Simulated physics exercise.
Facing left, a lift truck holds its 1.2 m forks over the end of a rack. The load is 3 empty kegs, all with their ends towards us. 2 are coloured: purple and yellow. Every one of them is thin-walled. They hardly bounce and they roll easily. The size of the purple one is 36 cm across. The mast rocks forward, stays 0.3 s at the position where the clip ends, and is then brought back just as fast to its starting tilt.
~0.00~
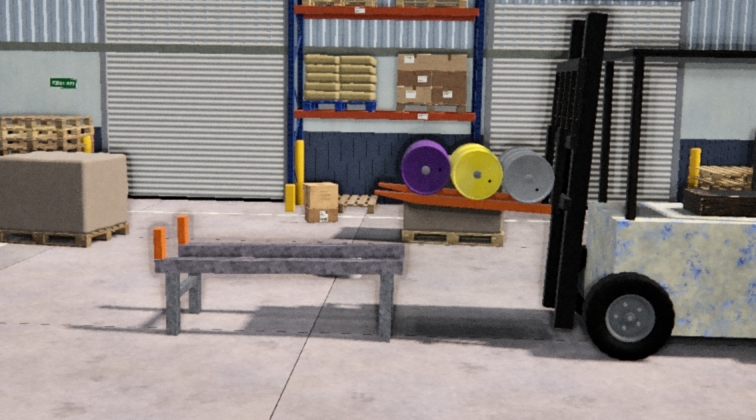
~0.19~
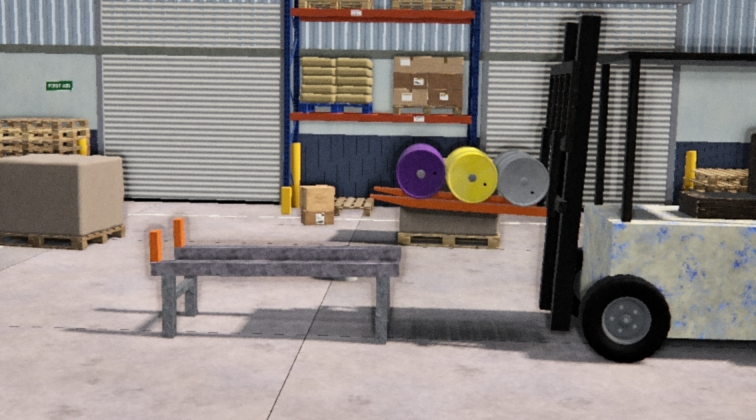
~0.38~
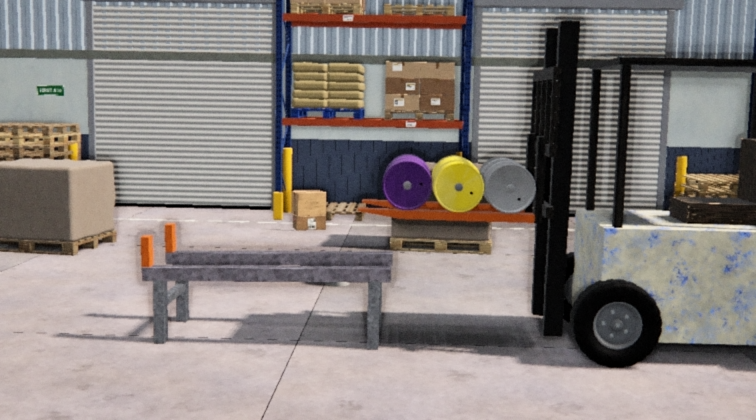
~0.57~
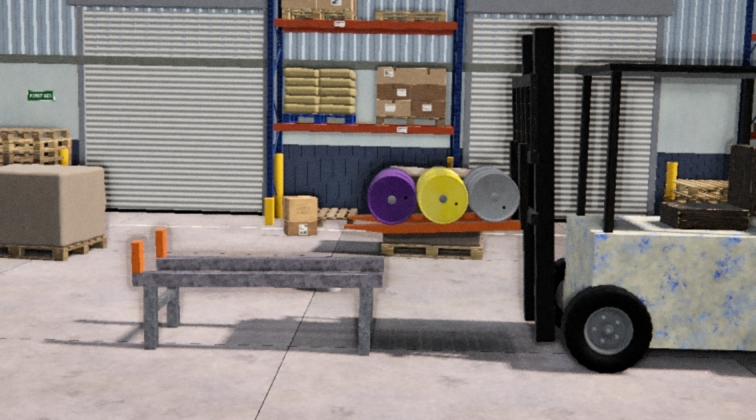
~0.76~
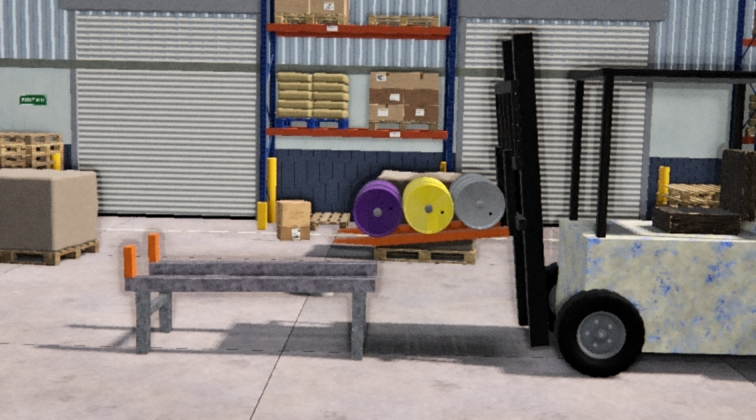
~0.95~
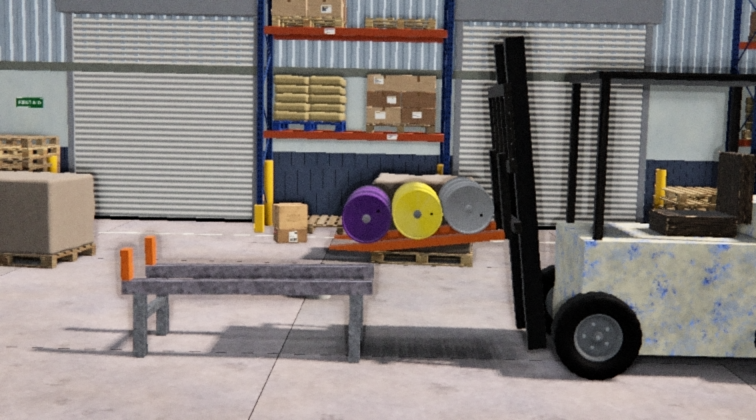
At first, a lift truck facing left holds purple, yellow and grey barrels side by side on orange forks tilted slightly tips-up near a low rack. The mast then rocks forward, bringing the forks level and angling them down, and the barrels roll slightly left, opening a small gap beside the mast.
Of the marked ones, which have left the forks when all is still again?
Purple keg: Yes; yellow: Yes.
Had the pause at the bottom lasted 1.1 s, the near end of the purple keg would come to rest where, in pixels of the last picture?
Around pixel (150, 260).
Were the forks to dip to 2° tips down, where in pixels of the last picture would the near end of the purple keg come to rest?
It would finish close to (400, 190) in the last picture.
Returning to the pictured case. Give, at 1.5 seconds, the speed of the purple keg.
0.7 m/s, roughly.
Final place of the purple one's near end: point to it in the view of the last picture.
(154, 256).
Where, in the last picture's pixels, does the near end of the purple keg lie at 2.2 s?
Near (262, 256).
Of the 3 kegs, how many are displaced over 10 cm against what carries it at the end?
3.
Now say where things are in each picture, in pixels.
The first frame shows purple (426, 171), yellow (477, 175); forks 3° tips up; tips at (379, 192); 3 of the 3 lie directly on the forks.
The second frame shows purple (421, 174), yellow (473, 178); forks 3° tips up.
The third frame shows purple (407, 186), yellow (459, 187); forks level.
The fourth frame shows purple (392, 200), yellow (443, 199); forks 3° tips down; tips at (349, 226).
The fifth frame shows purple (377, 213), yellow (429, 209); forks 6° tips down.
The sixth frame shows purple (366, 219), yellow (418, 215); forks 7° tips down.
Then, 1.5 s in, purple is on the forks, 5 cm from the tips, rolling left; yellow is on the forks, 35 cm from the tips, rolling left; 0 off the forks so far.
Then, 2.2 s in, purple is on the rack, 100 cm from the rack's far end, rolling left; yellow is on the rack, 145 cm from the rack's far end, rolling left; 2 off the forks so far.
In the end (4.3 s), purple is on the rack, 25 cm from the rack's far end; yellow is on the rack, 60 cm from the rack's far end; 3 off the forks so far.
